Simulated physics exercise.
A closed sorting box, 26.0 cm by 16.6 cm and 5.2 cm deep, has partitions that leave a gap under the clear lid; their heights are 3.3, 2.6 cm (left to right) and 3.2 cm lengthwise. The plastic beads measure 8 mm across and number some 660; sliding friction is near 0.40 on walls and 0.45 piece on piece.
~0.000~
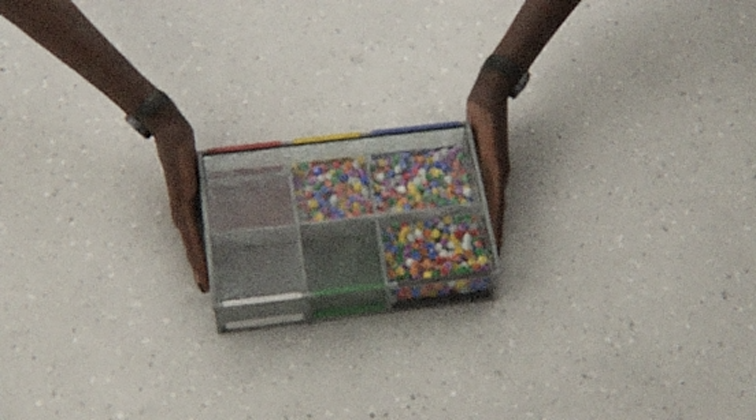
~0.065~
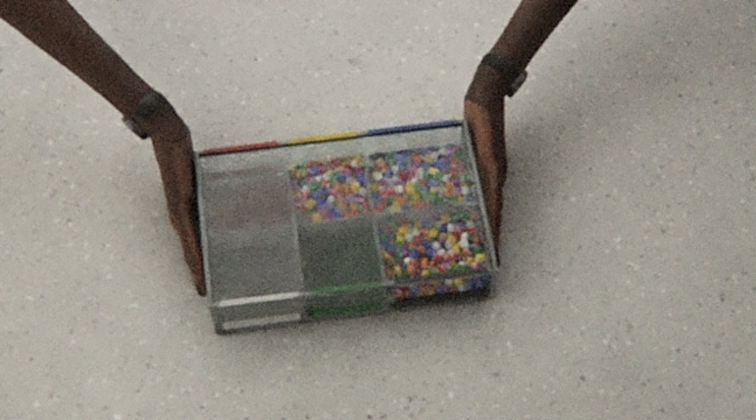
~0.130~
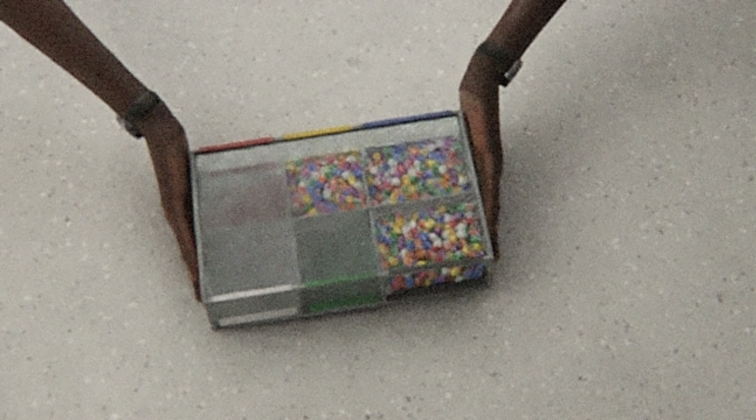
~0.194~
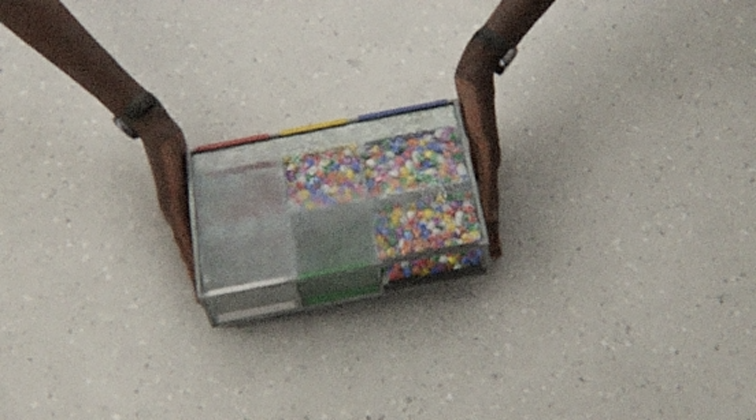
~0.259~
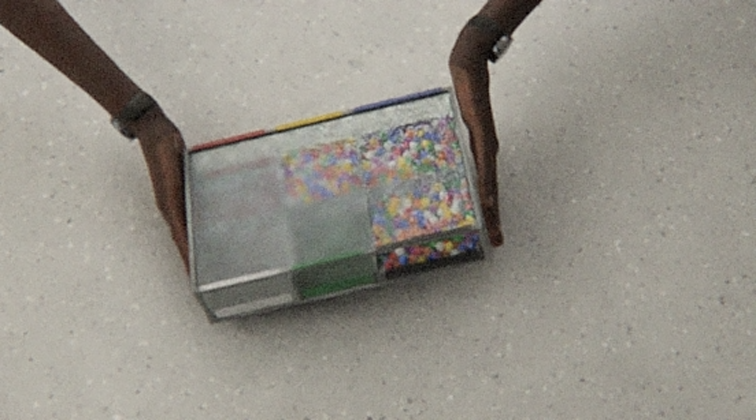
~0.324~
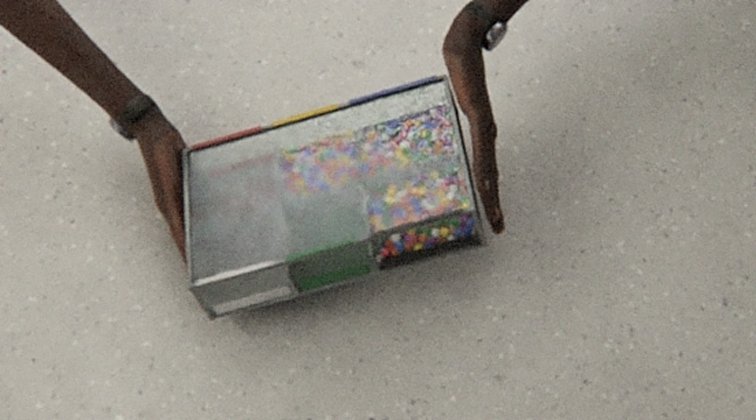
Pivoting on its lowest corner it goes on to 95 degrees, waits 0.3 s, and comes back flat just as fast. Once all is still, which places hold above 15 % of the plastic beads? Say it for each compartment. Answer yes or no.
Red: Yes, blue: No, green: No, yellow: Yes, white: No, black: No.
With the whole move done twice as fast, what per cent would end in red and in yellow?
Then: Red 50, yellow 35.
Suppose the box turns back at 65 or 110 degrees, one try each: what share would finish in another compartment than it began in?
About 25 and 70 per cent.
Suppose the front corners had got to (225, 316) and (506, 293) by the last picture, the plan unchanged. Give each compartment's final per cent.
Red 0; blue 10; green 15; yellow 5; white 0; black 75.
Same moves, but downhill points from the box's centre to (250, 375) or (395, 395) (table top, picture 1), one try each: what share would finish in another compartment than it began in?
Some 70 and 55 per cent.
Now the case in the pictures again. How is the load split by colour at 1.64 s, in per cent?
Red 30, blue 15, green 5, yellow 40, white 0, black 5.
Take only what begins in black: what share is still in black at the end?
Roughly 0 per cent.
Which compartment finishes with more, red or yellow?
The red compartment.
Then, at 1.64 s, tilt 95 degrees; red 30 %, blue 15 %, green 5 %, yellow 40 %, black 5 %.
Then, at 2.52 s, tilt 47 degrees; red 50 %, blue 10 %, yellow 35 %.
After 3.40 s, tilt 0 degrees; red 50 %, blue 10 %, yellow 35 %.
In the end, at 4.2 s, red 50 %, blue 10 %, green 0 %, yellow 35 %, white 0 %, black 0 %.
